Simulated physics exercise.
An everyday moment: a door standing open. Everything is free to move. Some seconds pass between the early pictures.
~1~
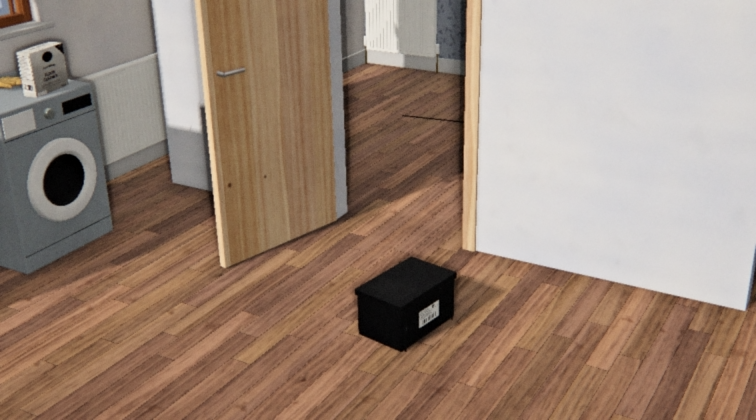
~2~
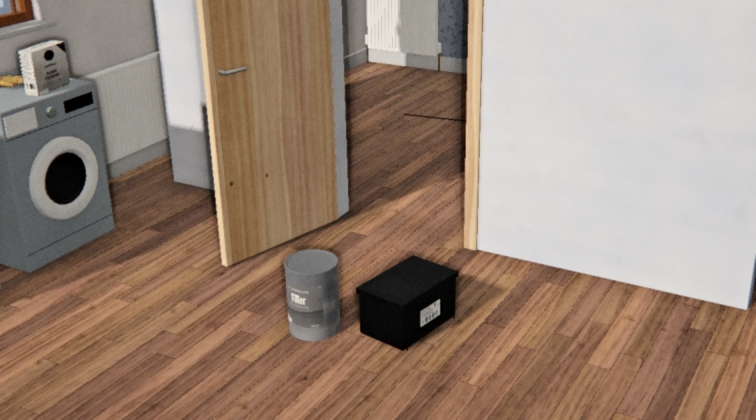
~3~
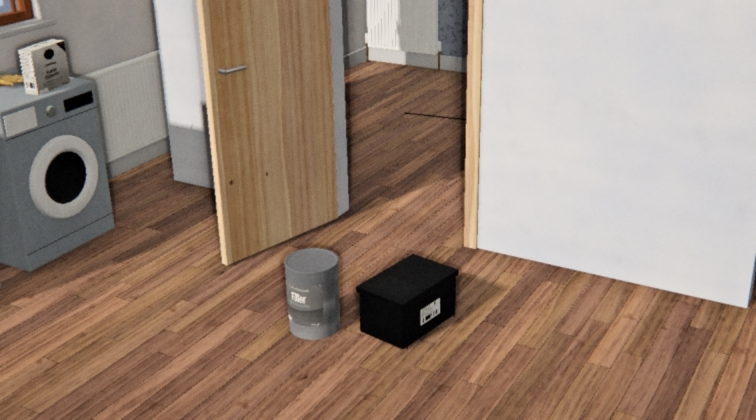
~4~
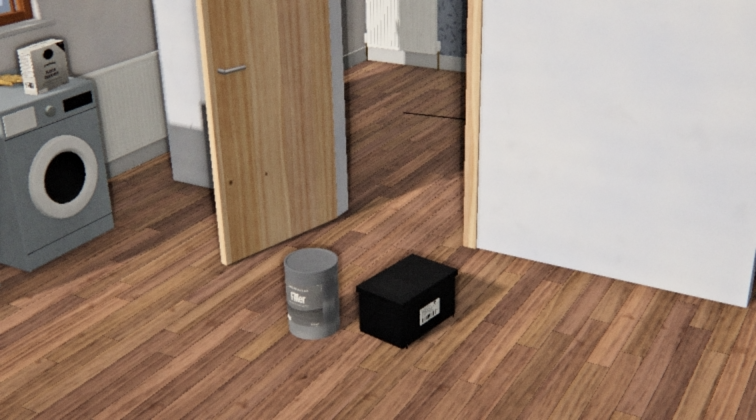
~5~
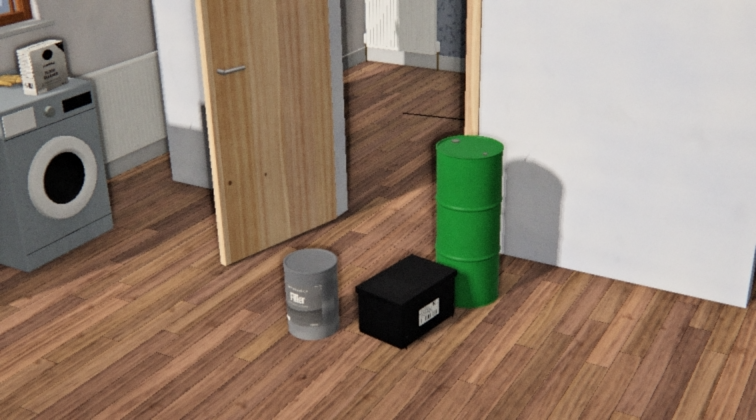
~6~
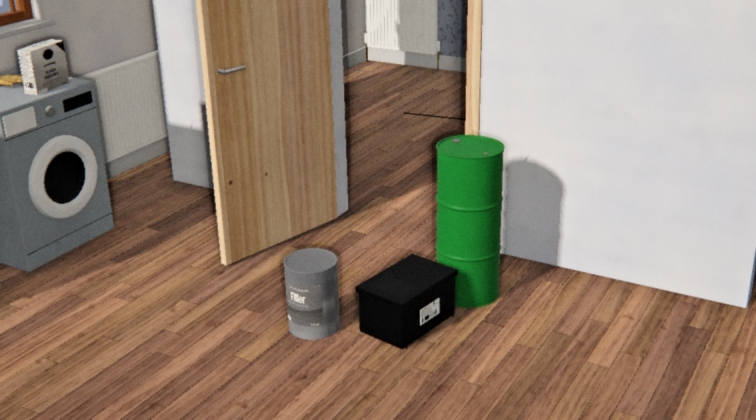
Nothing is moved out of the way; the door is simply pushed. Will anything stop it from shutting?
The door closes.
Then, 0.90 s after the last picture, open by 68°.
Then, 1.50 s after the last picture, open by 31°.
At rest, open by 0°; all 3 in place. Seen from the same camera at the end, green drum near (469, 222).
